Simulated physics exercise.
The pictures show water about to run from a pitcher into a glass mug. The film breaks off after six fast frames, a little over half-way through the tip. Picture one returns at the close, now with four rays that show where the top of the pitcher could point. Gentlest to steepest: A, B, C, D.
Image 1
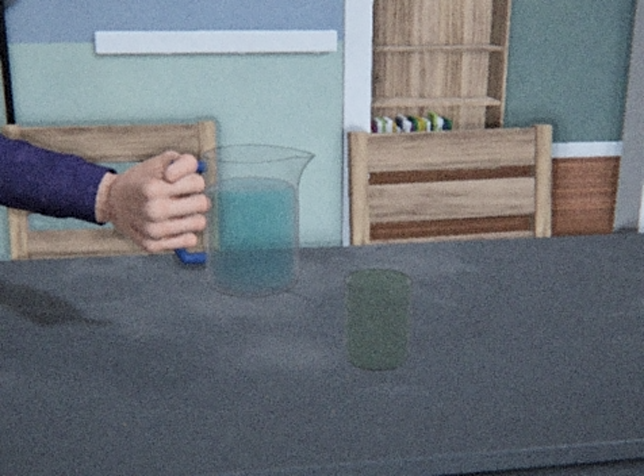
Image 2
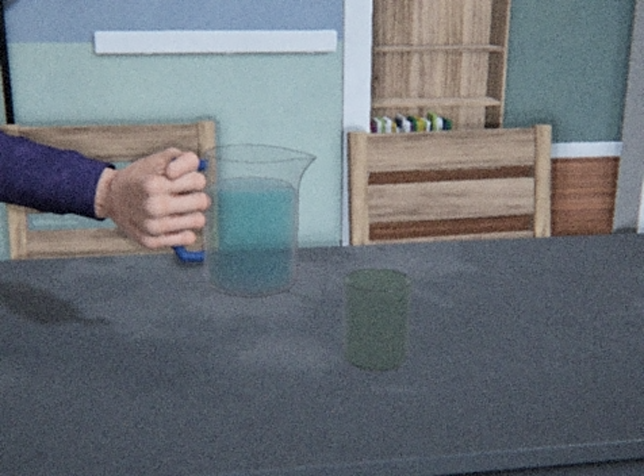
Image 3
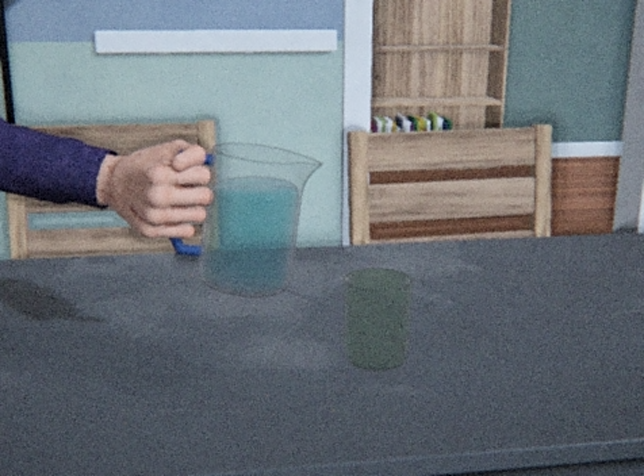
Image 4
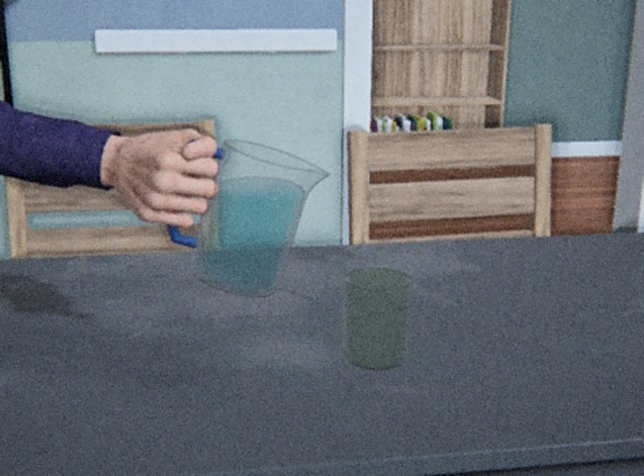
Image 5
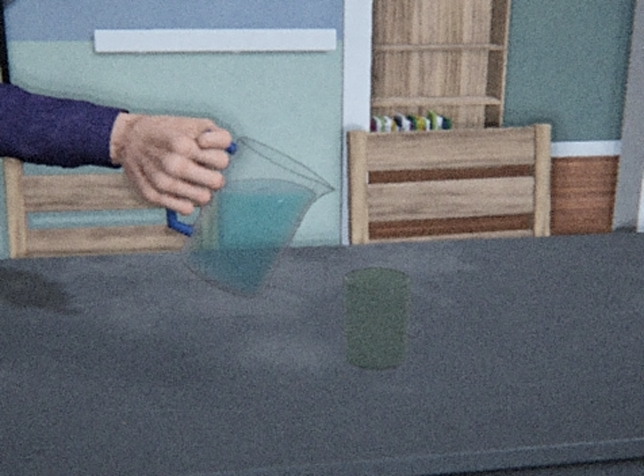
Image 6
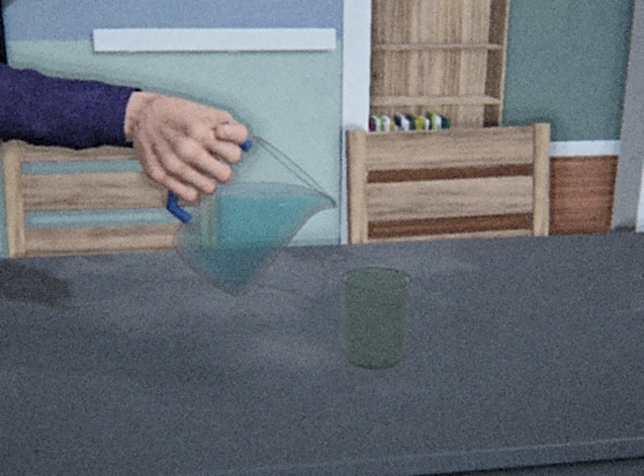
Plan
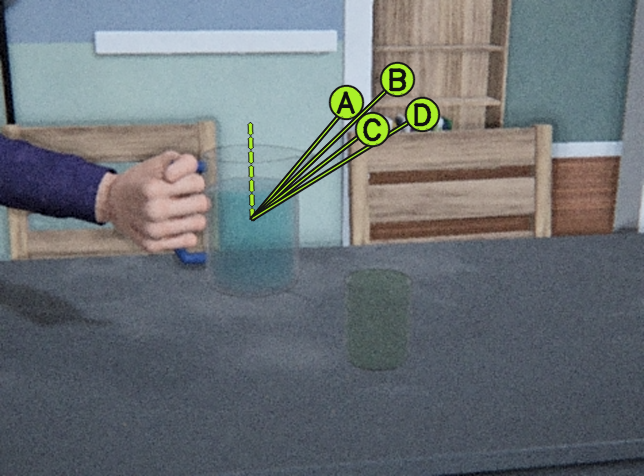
At a dark table with wooden chairs behind it, a hand in a purple sleeve held a clear pitcher of blue-green water upright, then steadily tilted it rightward near a greenish glass, with nothing pouring out.
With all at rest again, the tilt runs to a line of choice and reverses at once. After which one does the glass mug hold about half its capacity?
D is best.
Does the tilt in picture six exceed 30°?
Yes.
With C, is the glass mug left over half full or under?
Under half.
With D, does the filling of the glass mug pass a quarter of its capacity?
Yes.
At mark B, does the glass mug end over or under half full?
Under.
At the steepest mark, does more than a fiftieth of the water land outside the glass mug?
No.
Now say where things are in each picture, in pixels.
In the first picture, upright, lip at (313, 155); rim of the glass mug round (378, 279); nothing has left yet.
In the second picture, tipped about 2°, lip at (314, 157); nothing has left yet.
In the third picture, tipped about 8°, lip at (321, 163); nothing has left yet.
In the fourth picture, tipped about 17°, lip at (328, 174); nothing has left yet.
In the fifth picture, tipped about 28°, lip at (334, 188); nothing has left yet.
In the sixth picture, tipped about 40°, lip at (336, 205); nothing has left yet.
In lime, A at (337, 117); B at (385, 91); C at (357, 137); D at (407, 122).
With A, the glass mug ends with about 10 % of what it can hold.
With B, the glass mug ends with about 20 % of what it can hold.
With C, the glass mug ends with about 33 % of what it can hold.
With D, the glass mug ends with about 49 % of what it can hold.
